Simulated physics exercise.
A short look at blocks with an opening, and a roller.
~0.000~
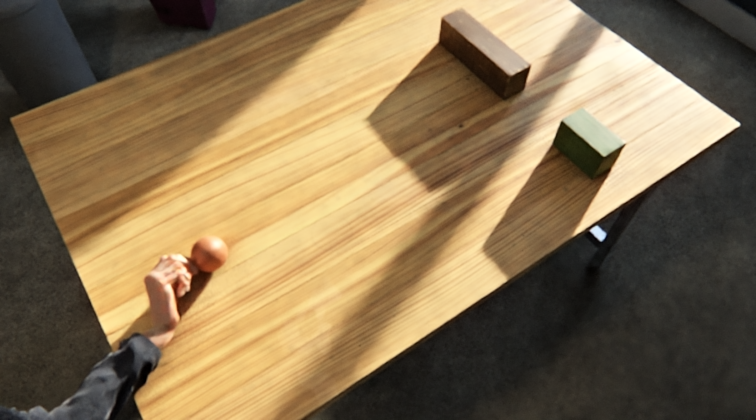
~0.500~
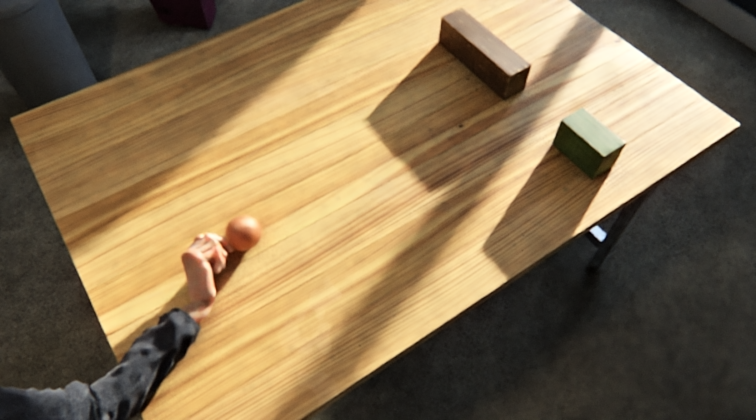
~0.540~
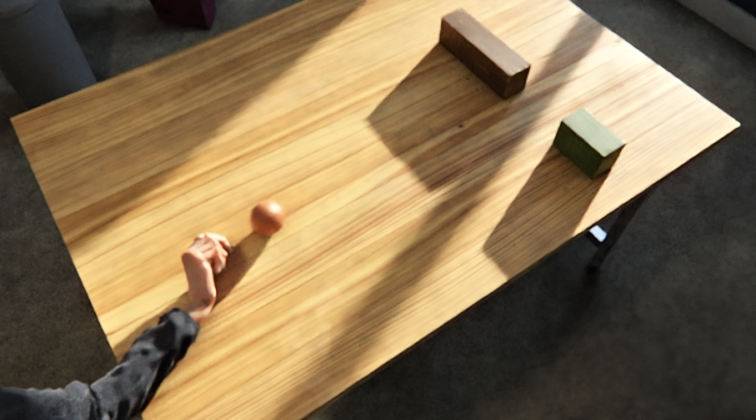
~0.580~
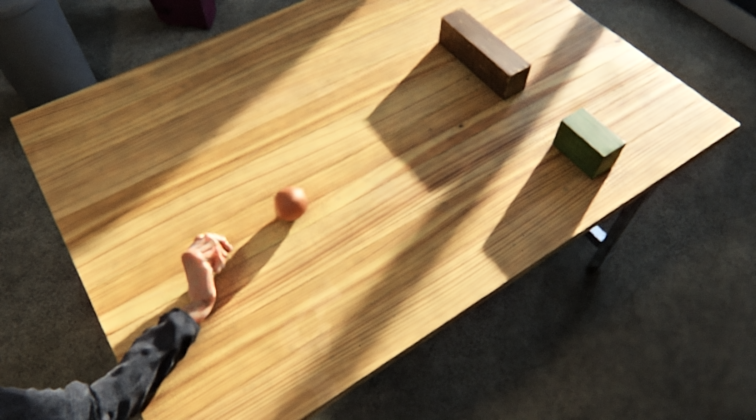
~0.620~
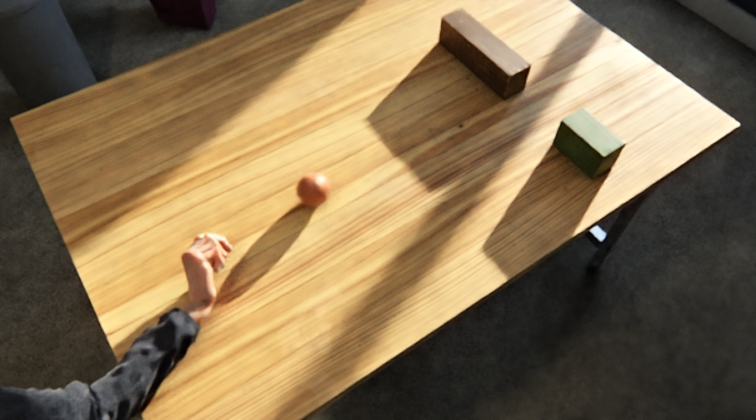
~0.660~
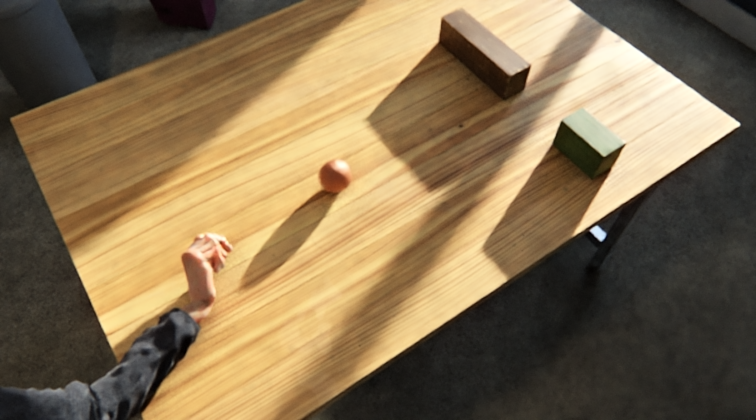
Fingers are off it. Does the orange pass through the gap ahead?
Here the orange hits a block.
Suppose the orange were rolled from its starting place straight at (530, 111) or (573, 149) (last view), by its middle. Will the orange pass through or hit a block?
In that order, it gets between the blocks; hits a block.
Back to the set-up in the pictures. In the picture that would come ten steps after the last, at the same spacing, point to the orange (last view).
Around (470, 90).
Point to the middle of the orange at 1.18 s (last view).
Around (455, 92).
Around 1.18 s, orange coming back near (455, 92).
Finally (2.3 s), the orange is stopped.
